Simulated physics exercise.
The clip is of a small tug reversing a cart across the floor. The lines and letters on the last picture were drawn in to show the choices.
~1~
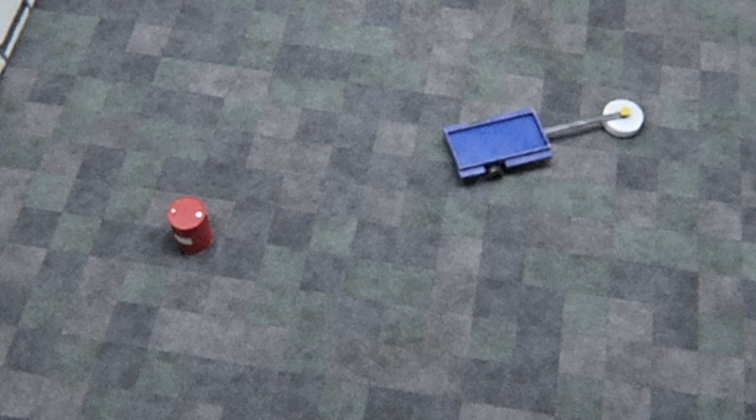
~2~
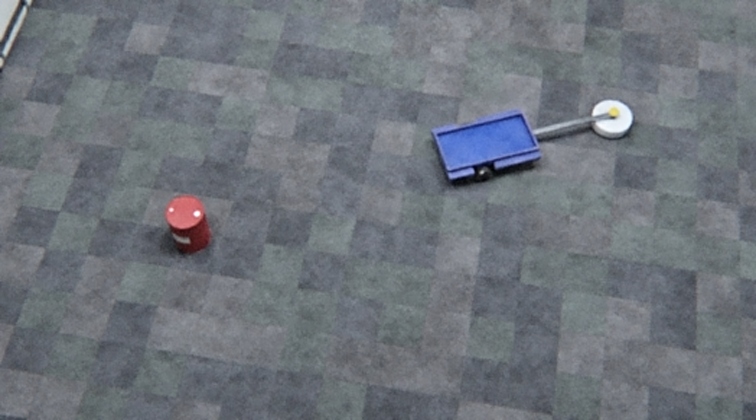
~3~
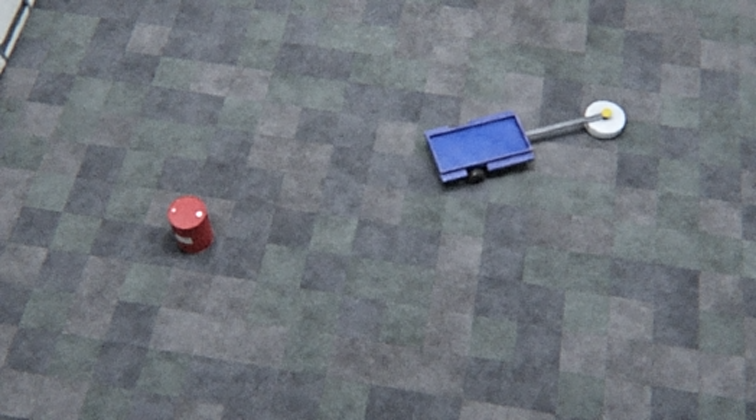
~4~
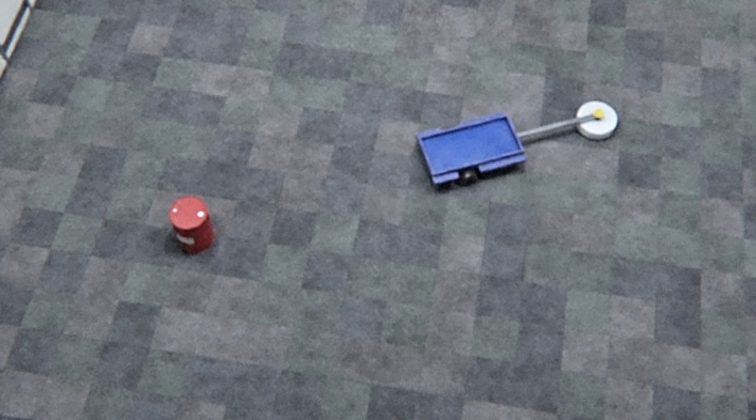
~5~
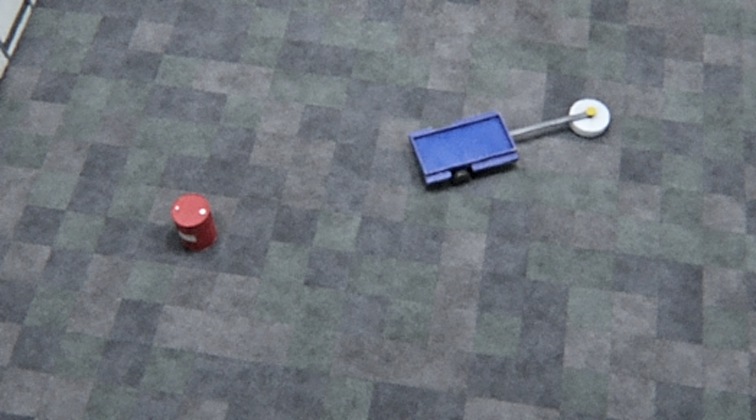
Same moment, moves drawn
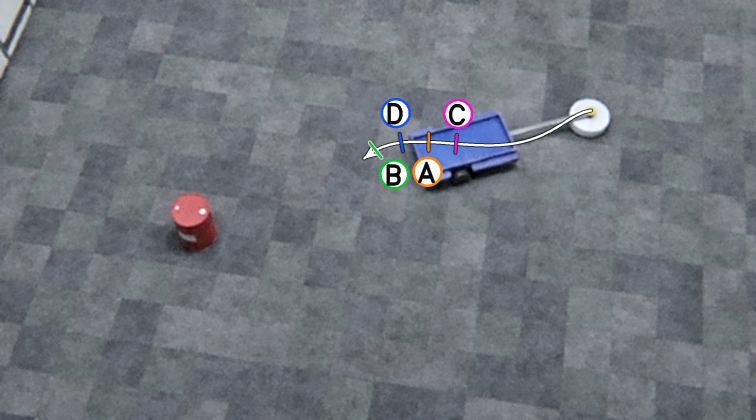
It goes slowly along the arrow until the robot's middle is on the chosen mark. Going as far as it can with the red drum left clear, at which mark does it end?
The farthest safe stop is D.
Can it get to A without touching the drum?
Yes.
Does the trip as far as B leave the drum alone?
No.
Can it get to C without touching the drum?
Yes.
On the marked copy, A at (429, 142); B at (376, 150); C at (456, 144); D at (401, 143); the route from (591, 110) via (479, 145) to (364, 158).
With D. Early on, robot (531, 145), cart (396, 162).
Further on, robot (463, 150), cart (328, 172).
At the end, robot (401, 149), cart (269, 187); nothing has been touched.
As for the rest, A is safe but short; B is too far, the drum has been hit; C is safe but short.
